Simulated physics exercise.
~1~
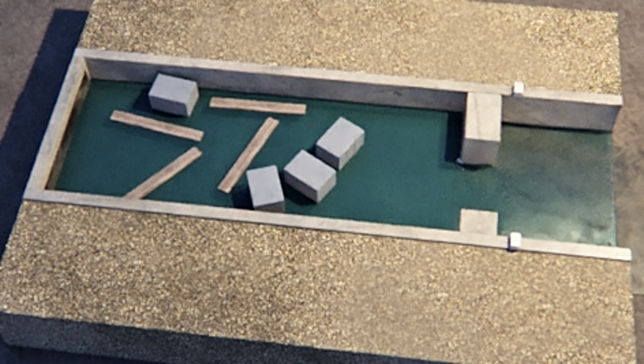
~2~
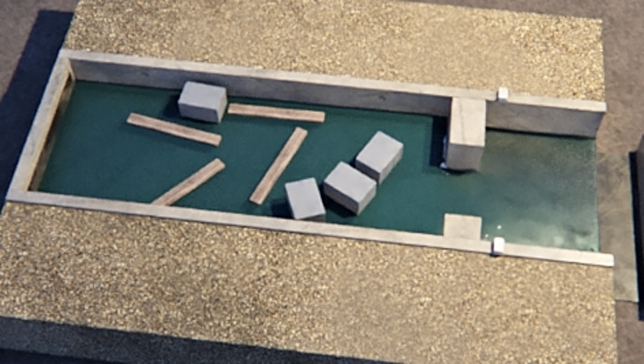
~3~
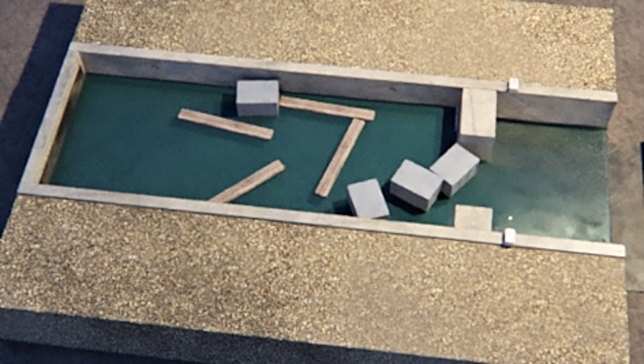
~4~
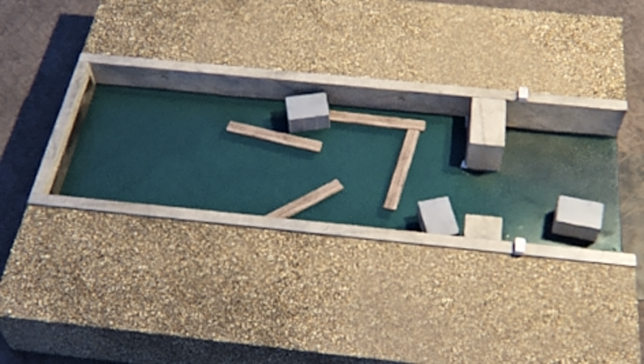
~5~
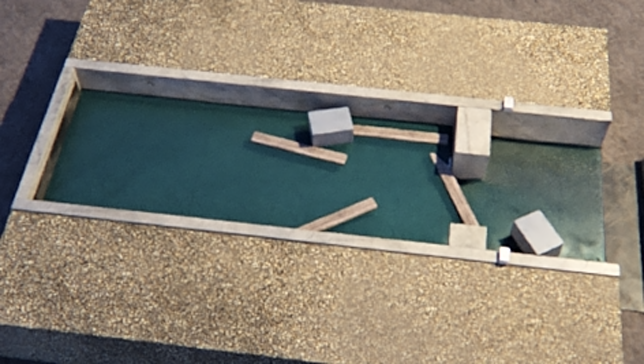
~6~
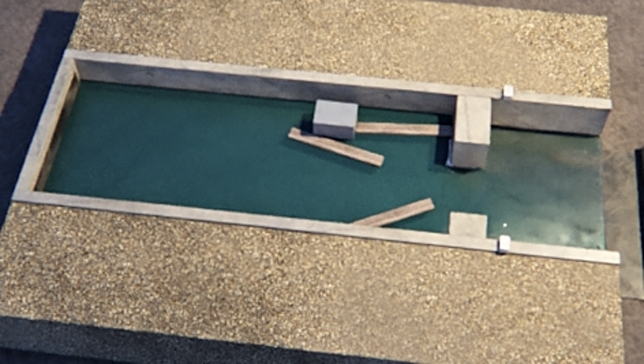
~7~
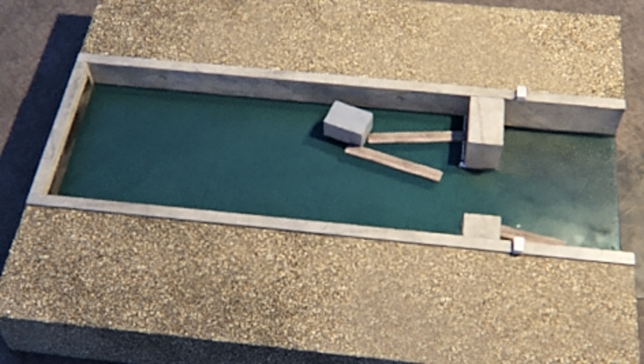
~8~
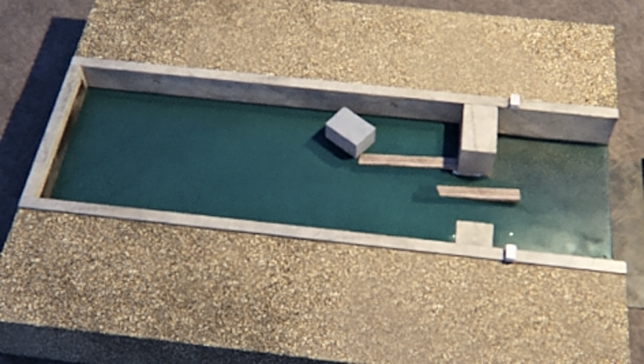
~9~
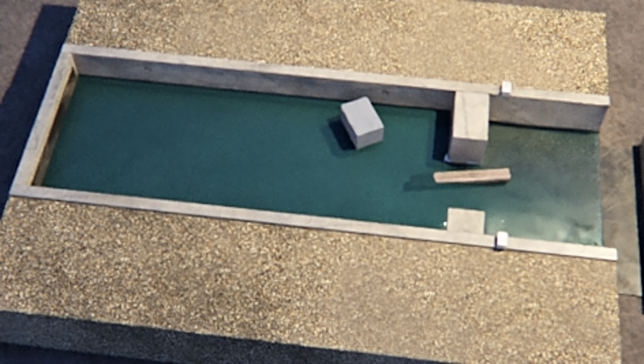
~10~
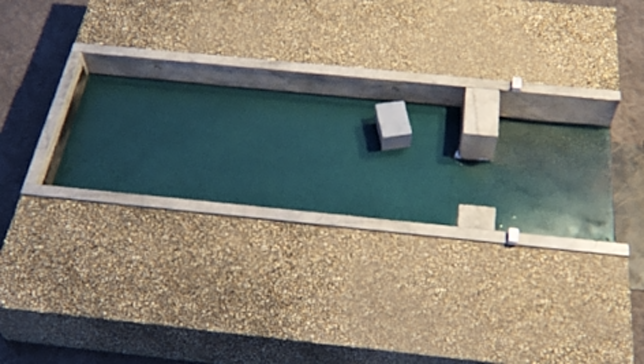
Pale grey crates and light wooden planks drift on green water in a long, straight concrete channel between gravelly banks, seen from above by a slightly swaying camera. Four crates and four planks float rightward toward a gap between two pale blocks, just before a pair of small white posts. Three crates pass through first and vanish beyond the right end, followed by a plank that swings through the gap. The other planks slip past in turn, while the last crate lags behind, turning near the far wall. Finally that crate floats alone, just left of the larger block.
